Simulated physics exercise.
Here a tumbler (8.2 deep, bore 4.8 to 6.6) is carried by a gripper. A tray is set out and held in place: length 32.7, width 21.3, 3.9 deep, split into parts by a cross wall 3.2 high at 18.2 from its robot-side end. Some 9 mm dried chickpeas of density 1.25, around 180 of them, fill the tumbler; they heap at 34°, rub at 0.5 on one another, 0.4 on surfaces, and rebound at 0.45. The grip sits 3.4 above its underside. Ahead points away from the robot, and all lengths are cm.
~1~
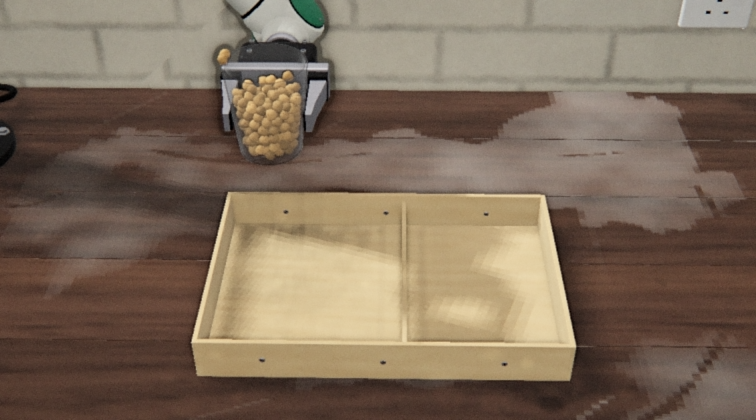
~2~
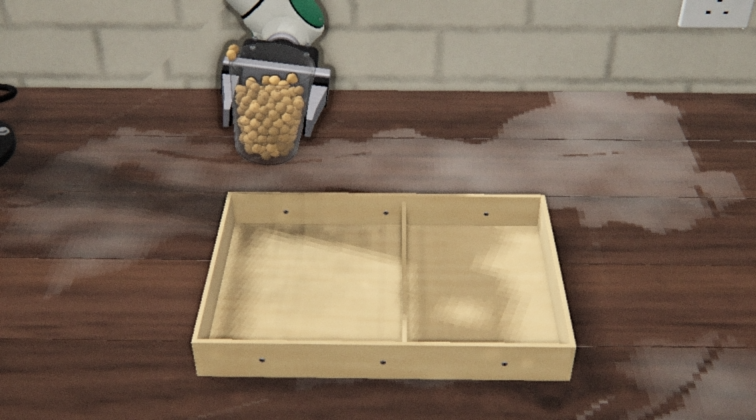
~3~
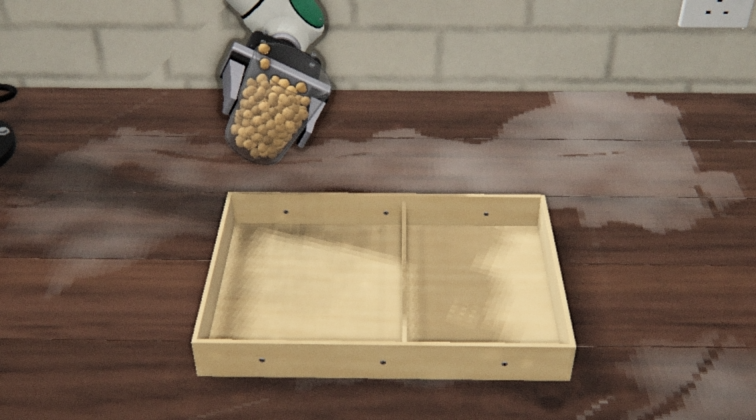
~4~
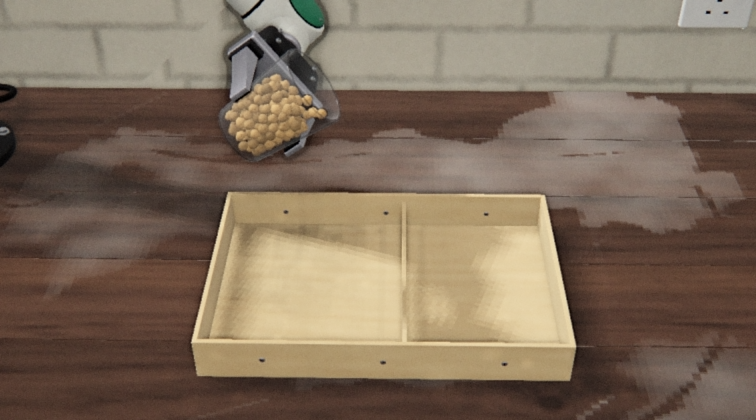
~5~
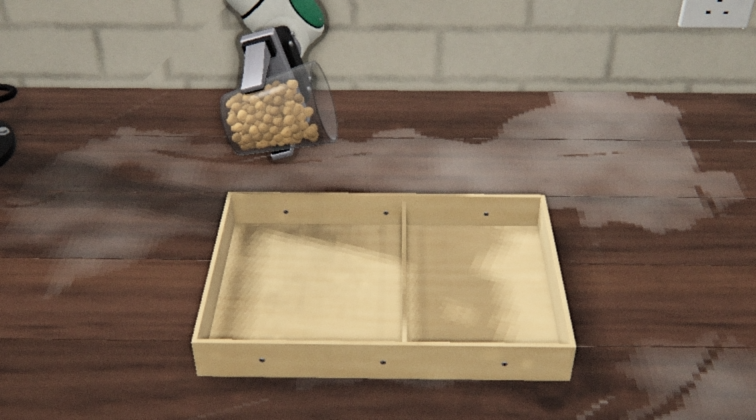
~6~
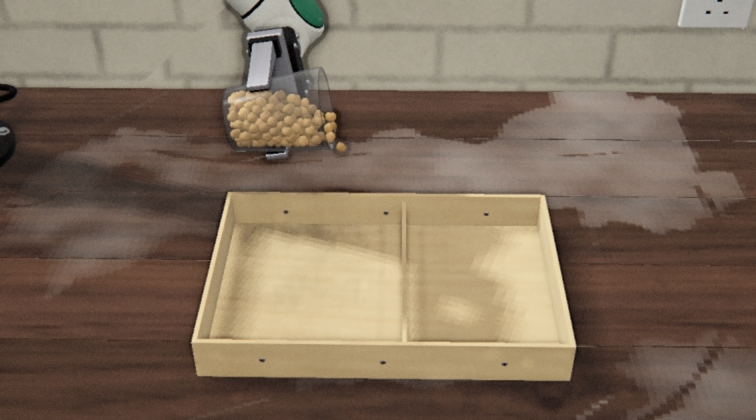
A dark wooden tabletop with pale worn patches stands before a light brick wall with a white socket at upper right, seen from the front and slightly above by a still camera. A pale wooden tray with a cross wall sits in the middle, and behind it a white, green and grey gripper holds a clear tumbler of tan balls. The gripper rotates the tumbler rightward, almost onto its side, and the balls shift toward its mouth, a few reaching the rim.
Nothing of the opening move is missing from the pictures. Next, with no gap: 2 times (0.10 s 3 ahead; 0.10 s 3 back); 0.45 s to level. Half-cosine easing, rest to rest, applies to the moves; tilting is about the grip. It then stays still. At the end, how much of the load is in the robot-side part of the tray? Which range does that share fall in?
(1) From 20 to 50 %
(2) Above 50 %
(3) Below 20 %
The answer is 1.
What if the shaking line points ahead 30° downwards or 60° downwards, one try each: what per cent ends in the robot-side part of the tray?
You'd get some 30 per cent with the first setting and some 20 per cent with the second.
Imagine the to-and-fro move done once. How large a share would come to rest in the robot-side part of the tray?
Expected share: About 25 %.
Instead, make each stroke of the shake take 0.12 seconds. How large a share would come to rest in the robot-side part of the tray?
40 %.
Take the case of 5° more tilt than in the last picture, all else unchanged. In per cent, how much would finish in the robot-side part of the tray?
Then about 35 per cent.
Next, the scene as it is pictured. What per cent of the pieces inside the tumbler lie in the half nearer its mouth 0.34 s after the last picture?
Around 75 in a hundred.
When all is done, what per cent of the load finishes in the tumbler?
End share: Around 30 per cent.
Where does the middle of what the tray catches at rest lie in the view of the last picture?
Centre estimate: About (411, 291).
Then, 0.34 s after the last picture, tilted 81° forward, highest piece 20 above the table; 95 in the tumbler, 44 in the far-side part, 34 in the robot-side part, 8 in flight or on a rim.
Then, 0.68 s after the last picture, tilted 25° forward, highest piece 23 above the table; 64 in the far-side part, 60 in the robot-side part, 56 in the tumbler, 1 on the table or floor.
Then, 1.05 s after the last picture, level, highest piece 21 above the table; 64 in the far-side part, 60 in the robot-side part, 56 in the tumbler, 1 on the table or floor.
Then, 2.10 s after the last picture, level, highest piece 21 above the table; 64 in the far-side part, 60 in the robot-side part, 56 in the tumbler, 1 on the table or floor.
Final count, 64 in the far-side part, 60 in the robot-side part, 56 in the tumbler, 1 on the table or floor. That is 33 % in the robot-side part of the tray.
